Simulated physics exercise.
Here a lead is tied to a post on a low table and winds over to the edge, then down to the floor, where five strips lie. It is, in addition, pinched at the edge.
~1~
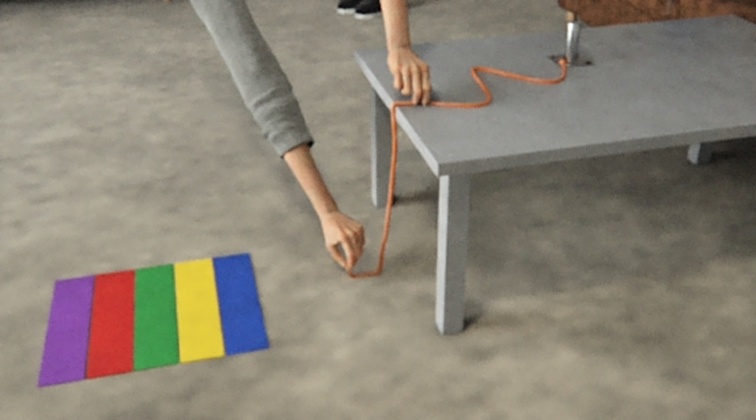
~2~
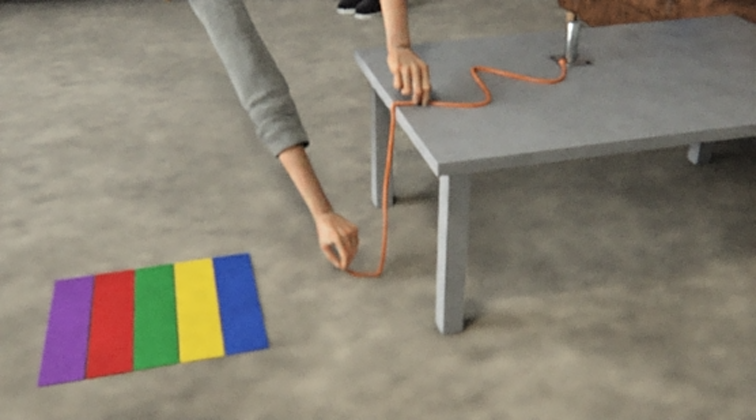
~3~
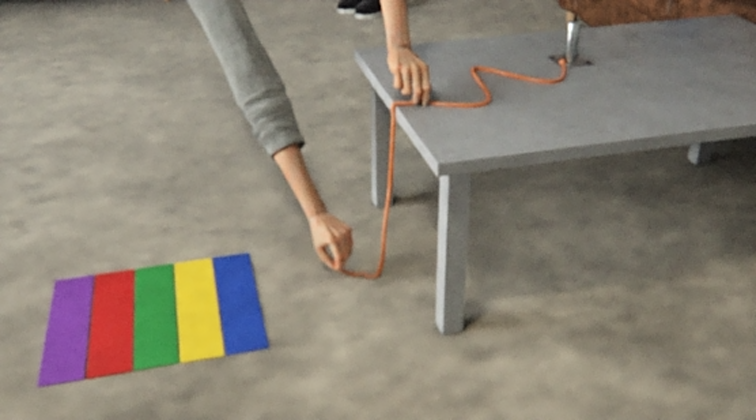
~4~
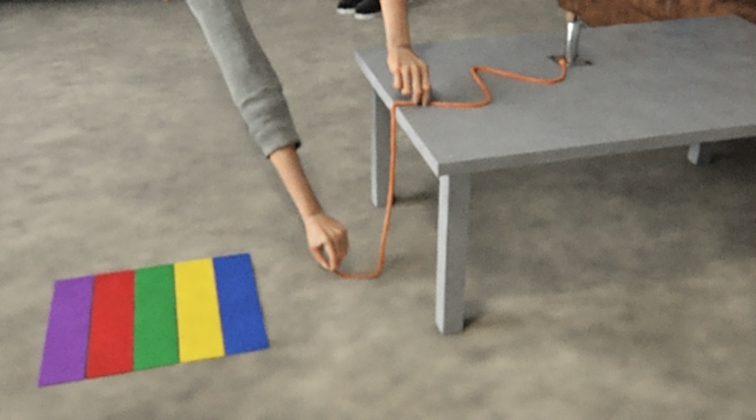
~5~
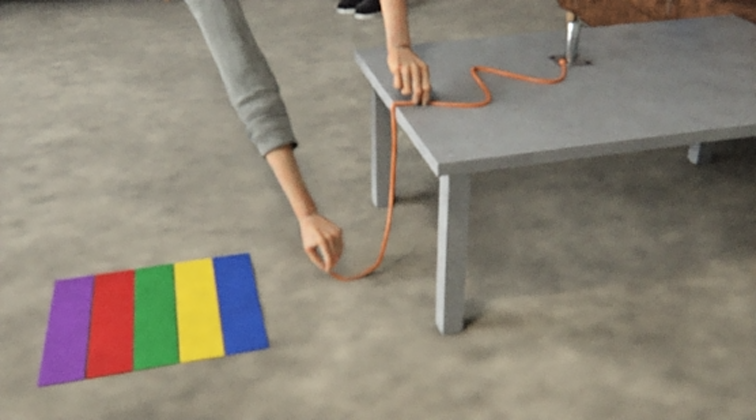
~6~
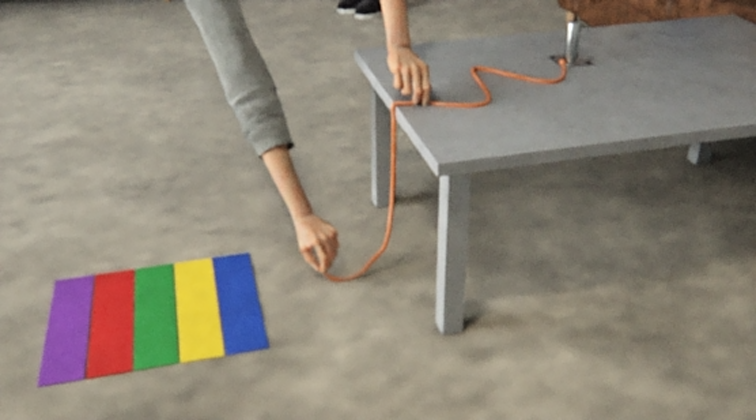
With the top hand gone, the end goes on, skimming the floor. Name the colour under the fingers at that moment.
Purple.
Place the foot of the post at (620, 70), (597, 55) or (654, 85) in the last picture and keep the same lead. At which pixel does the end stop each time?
Results per try: (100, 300); (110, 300); (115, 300).
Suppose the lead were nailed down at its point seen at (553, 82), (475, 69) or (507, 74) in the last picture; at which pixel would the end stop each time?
Roughly (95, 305), (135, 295) and (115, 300).
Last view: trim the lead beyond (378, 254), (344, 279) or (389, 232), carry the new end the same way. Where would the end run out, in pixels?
First try near (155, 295), second near (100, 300), third near (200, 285).
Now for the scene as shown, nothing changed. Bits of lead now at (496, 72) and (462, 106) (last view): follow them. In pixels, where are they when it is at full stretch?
Point one: (455, 80); point two: (326, 135).
Soon after, end near (136, 296); over green.
Then, end near (88, 304); over red.
At full stretch, end near (60, 308); over purple. Over purple.
